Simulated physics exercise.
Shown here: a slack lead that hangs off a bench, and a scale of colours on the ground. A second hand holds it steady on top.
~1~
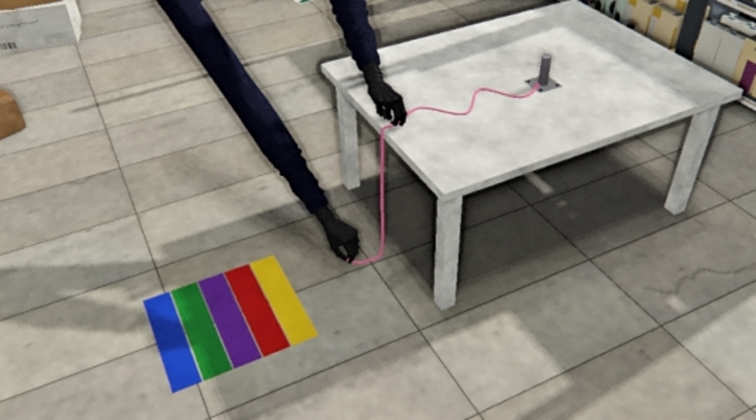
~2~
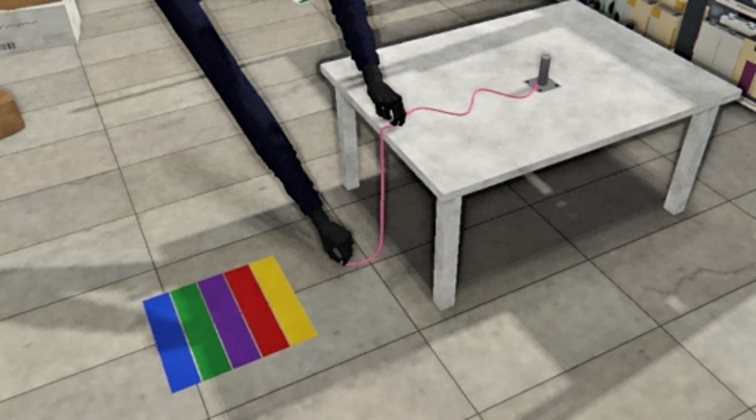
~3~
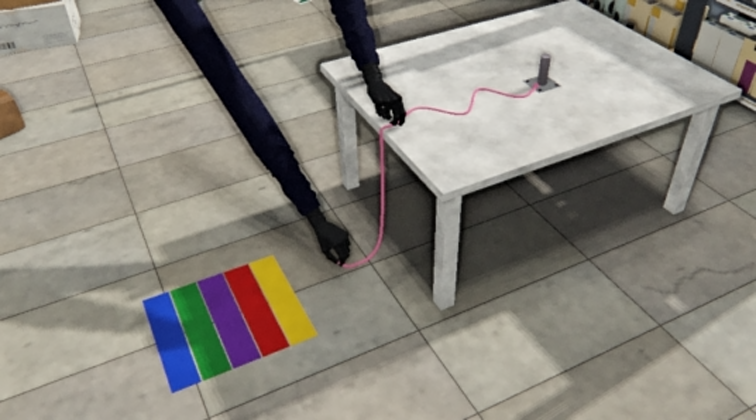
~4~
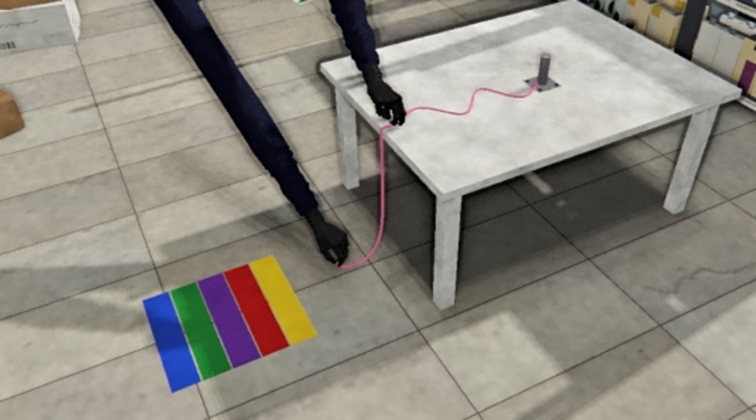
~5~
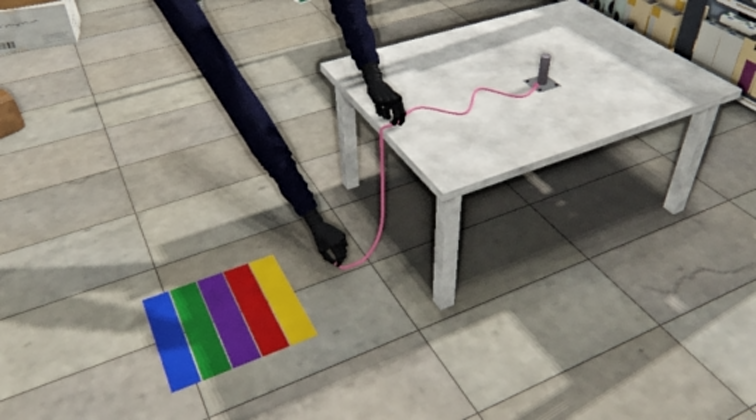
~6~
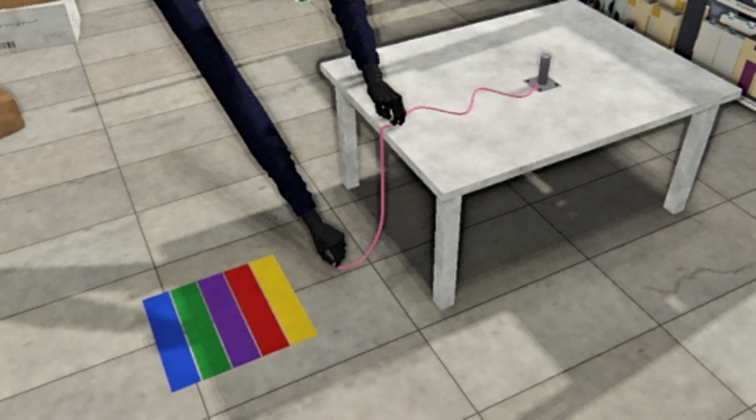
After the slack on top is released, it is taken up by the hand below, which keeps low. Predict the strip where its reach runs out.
Its reach runs out at the green strip.
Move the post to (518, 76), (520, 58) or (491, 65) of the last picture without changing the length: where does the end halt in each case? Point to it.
The first try gives about (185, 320), the second about (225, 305) and the third about (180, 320).
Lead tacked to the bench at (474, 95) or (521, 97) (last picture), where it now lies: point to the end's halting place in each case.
About (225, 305) and (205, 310).
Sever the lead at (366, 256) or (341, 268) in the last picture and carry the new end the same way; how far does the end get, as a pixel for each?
Result 1: (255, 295). Result 2: (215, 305).
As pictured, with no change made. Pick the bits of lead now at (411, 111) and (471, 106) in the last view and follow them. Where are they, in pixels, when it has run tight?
I'd say about (377, 135) for one and about (442, 111) for the other.
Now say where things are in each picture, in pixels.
In the first picture, end (348, 260); yellow (297, 324); red (269, 335); purple (241, 346); green (211, 358); blue (181, 369).
In the second picture, end (342, 262); lead through (521, 97) (473, 101) (425, 109) (382, 139) (382, 191) (381, 241).
In the third picture, end (339, 263).
In the fourth picture, end (337, 263); lead through (521, 97) (472, 100) (425, 108) (382, 138) (383, 191) (378, 242).
In the fifth picture, end (336, 264).
In the sixth picture, end (334, 264); lead through (521, 97) (472, 100) (425, 108) (382, 138) (383, 191) (375, 242).
A little later, end near (245, 297); over red.
Next, end near (216, 307); over purple.
When it is tight, end near (199, 313); over green. Over green.
